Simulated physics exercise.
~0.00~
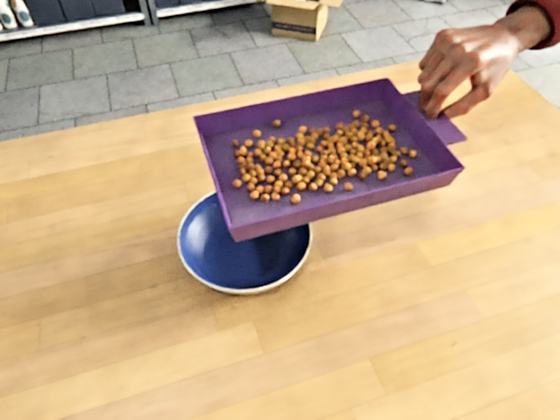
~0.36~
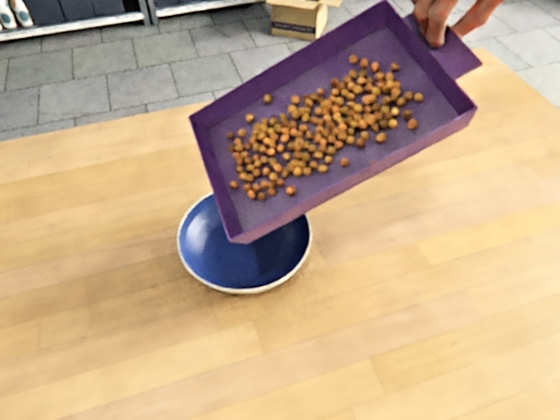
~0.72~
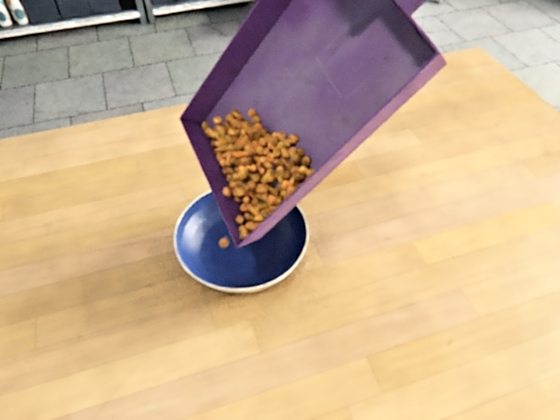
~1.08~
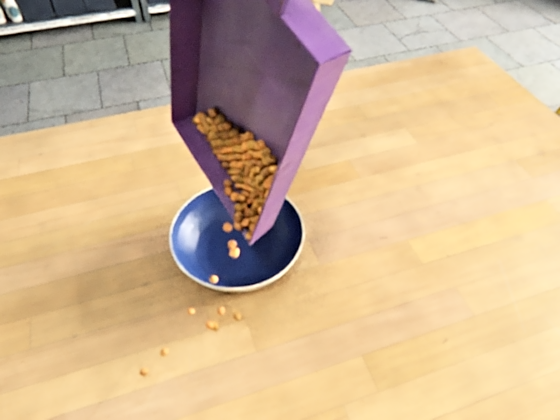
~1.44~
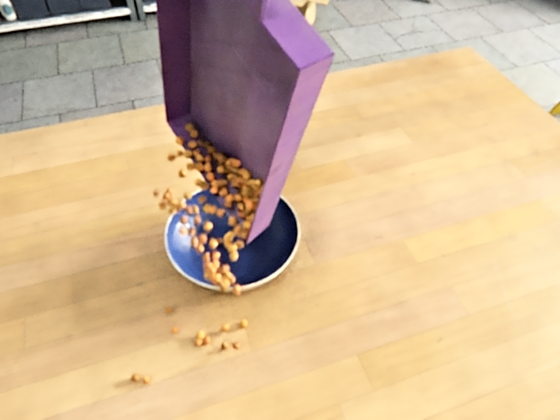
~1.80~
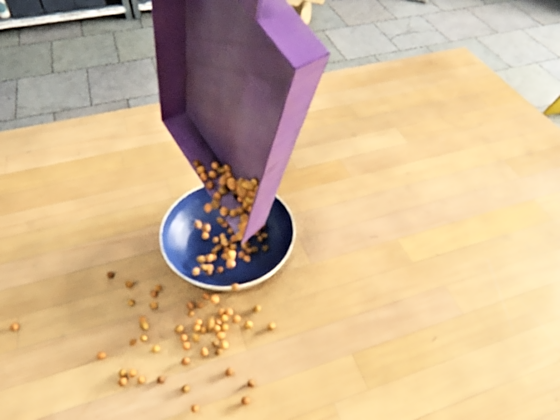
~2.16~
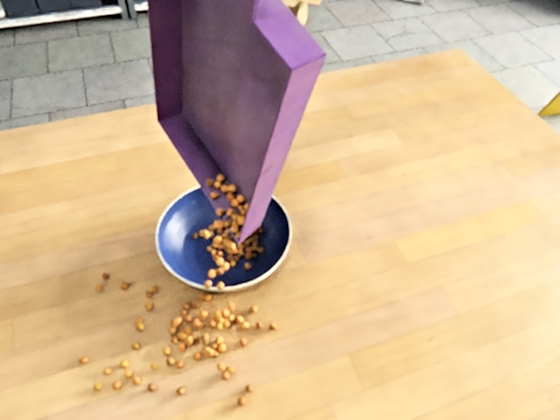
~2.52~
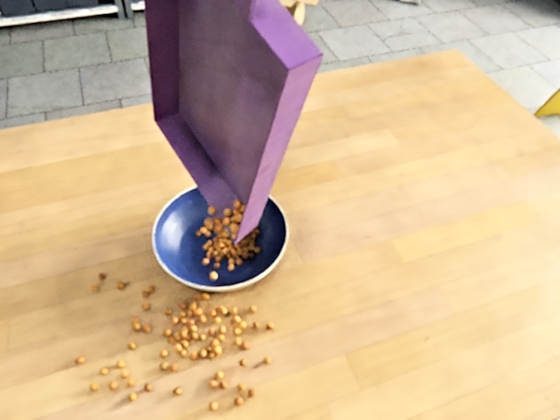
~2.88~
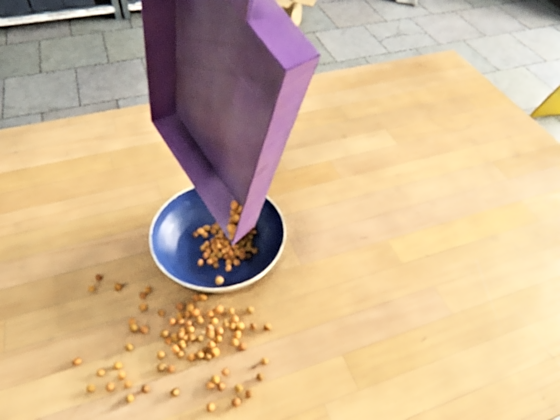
On a pale wooden table in a paved area, a hand at the upper right holds a purple tray of roasted chickpeas beside and above a shallow blue bowl. The tray tips toward the bowl, and the chickpeas slide down into its lower corner as the hand leaves view. A few drop out first, some landing on the table in front. With the tray steeply upright, the rest tumble out in a thick stream, many bouncing or spilling past the rim. By the end, a small heap sits in the bowl beneath the tray's corner, while a wide scatter of chickpeas lies on the wood.
